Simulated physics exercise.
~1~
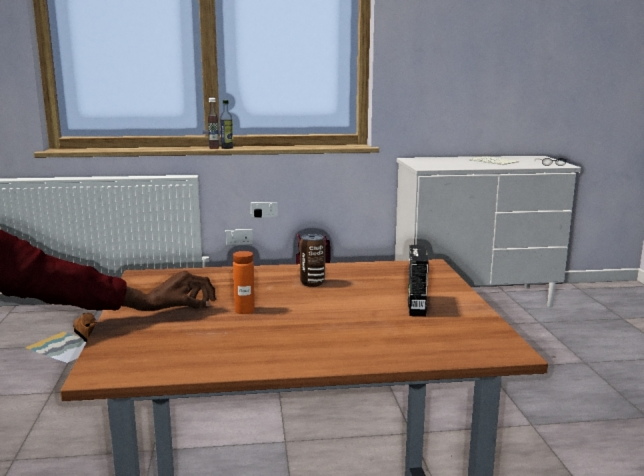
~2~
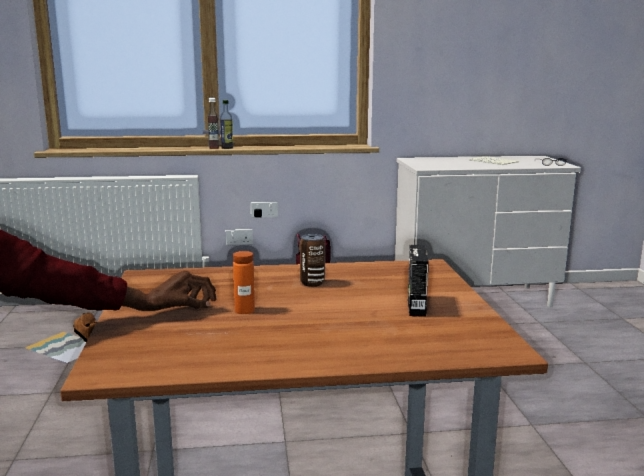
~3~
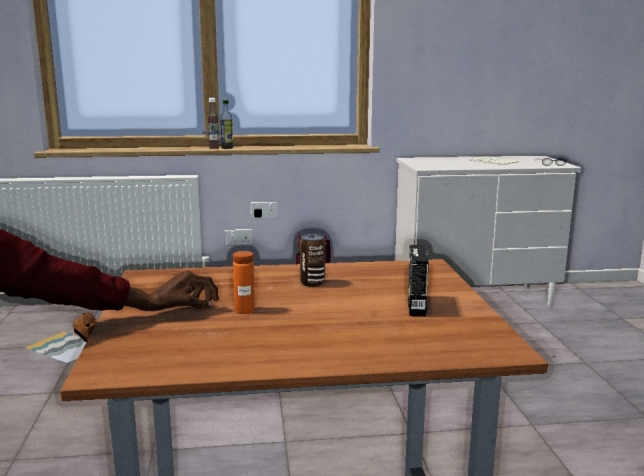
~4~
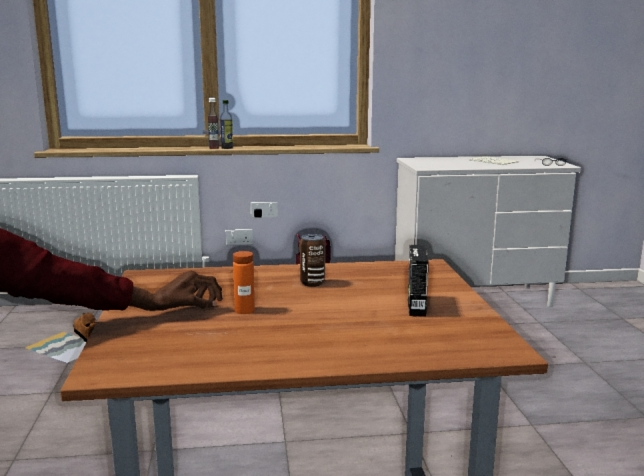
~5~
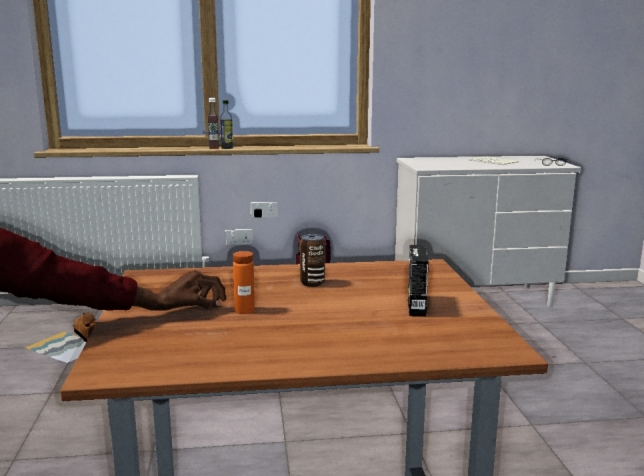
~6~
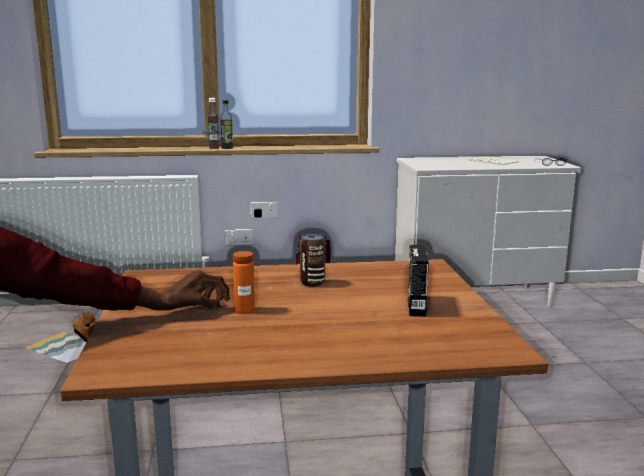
A dark-sleeved arm edges very slightly right beside an orange container on a wooden table.
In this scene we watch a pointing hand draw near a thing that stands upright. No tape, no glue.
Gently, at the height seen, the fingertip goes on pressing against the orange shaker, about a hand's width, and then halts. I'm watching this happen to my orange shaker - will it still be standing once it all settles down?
Yes - still erect.
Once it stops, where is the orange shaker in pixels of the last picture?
At about (299, 281).
Then, 0.40 s on from there, orange shaker shifted a little near (256, 282).
Then, 0.80 s on from there, orange shaker shifted about its own width near (274, 281).
Then, 1.20 s on from there, orange shaker shifted well along near (292, 281).
In the end, moved from the start, orange shaker. At the end, from the last picture's camera, orange shaker near (298, 280).
